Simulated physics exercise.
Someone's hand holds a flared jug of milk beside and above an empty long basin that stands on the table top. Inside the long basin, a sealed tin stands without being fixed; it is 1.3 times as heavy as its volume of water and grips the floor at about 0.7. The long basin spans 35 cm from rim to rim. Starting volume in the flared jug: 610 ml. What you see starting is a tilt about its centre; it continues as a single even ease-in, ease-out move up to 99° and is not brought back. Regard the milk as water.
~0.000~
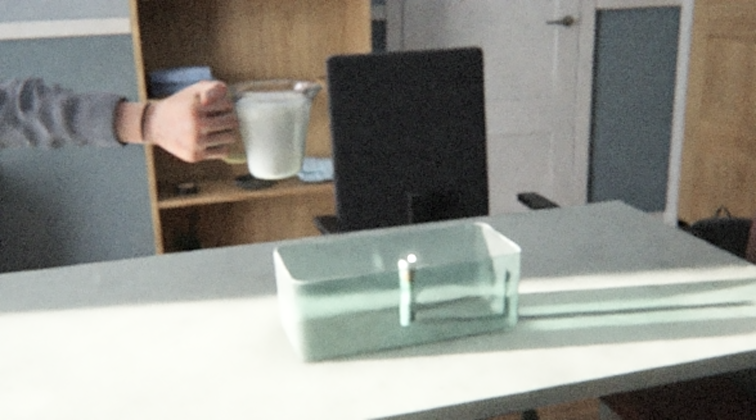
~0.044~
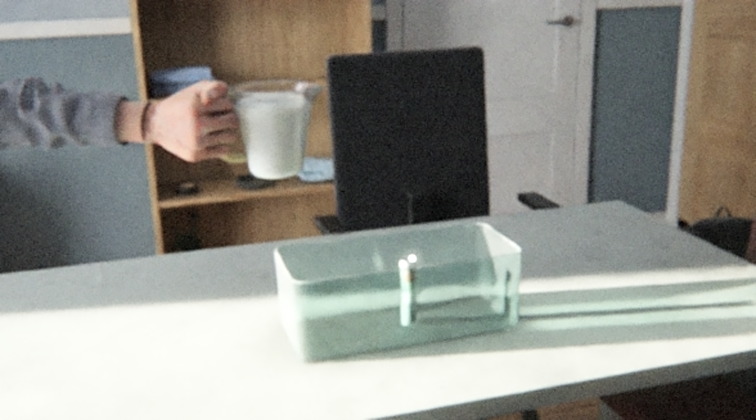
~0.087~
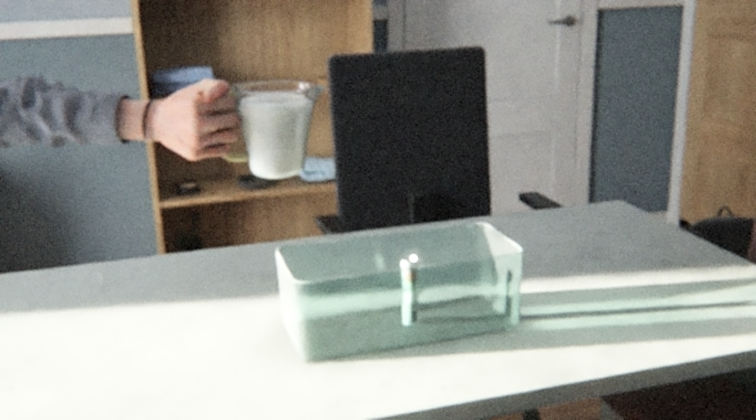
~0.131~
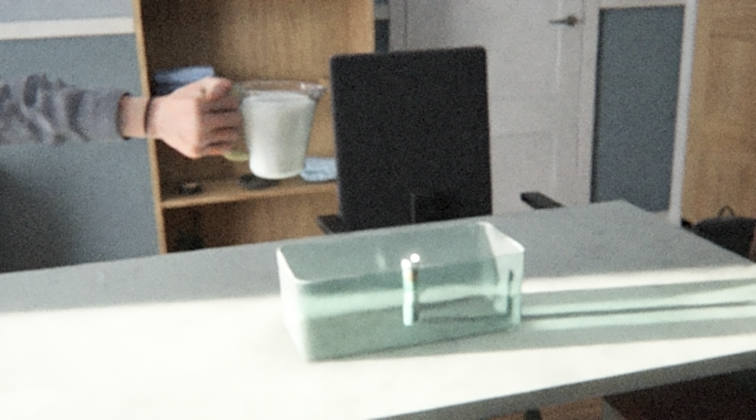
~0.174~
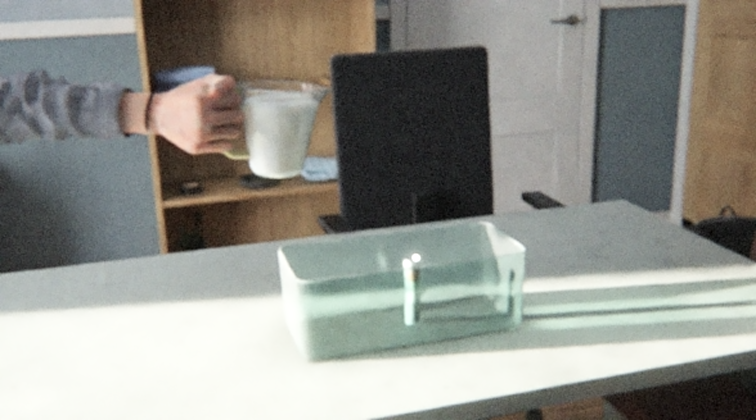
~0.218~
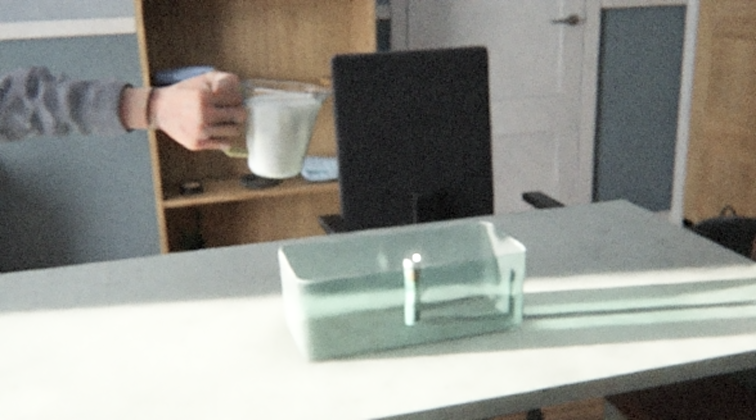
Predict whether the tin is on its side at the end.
The tin is on its side.
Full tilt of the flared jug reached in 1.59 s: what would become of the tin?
The tin would overturn.
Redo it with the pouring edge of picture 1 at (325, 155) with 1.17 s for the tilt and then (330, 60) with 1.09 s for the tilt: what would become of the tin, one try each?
Try 1: Still standing; try 2: Tipped over.
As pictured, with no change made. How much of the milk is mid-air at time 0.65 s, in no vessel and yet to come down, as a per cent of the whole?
Around 18 in a hundred.
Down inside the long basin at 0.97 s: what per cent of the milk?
Some 46 per cent.
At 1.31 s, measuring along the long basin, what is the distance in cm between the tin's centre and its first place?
Roughly 9 cm.
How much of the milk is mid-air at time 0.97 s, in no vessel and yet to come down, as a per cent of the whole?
It comes to some 26 percent of the total.
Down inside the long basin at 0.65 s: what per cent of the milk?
Roughly 2 per cent.
By 0.65 s the tilt is 59° and 79 per cent is still to pour; the tin stands where it began.
By 0.97 s the tilt is 92° and 27 per cent is still to pour; the tin leans 10°.
By 1.31 s the tilt is 99° and 1 per cent is still to pour; the tin lies on its side.
By 1.67 s the tilt is 99° and 0 per cent is still to pour; the tin lies on its side.
At rest the tin lies on its side.
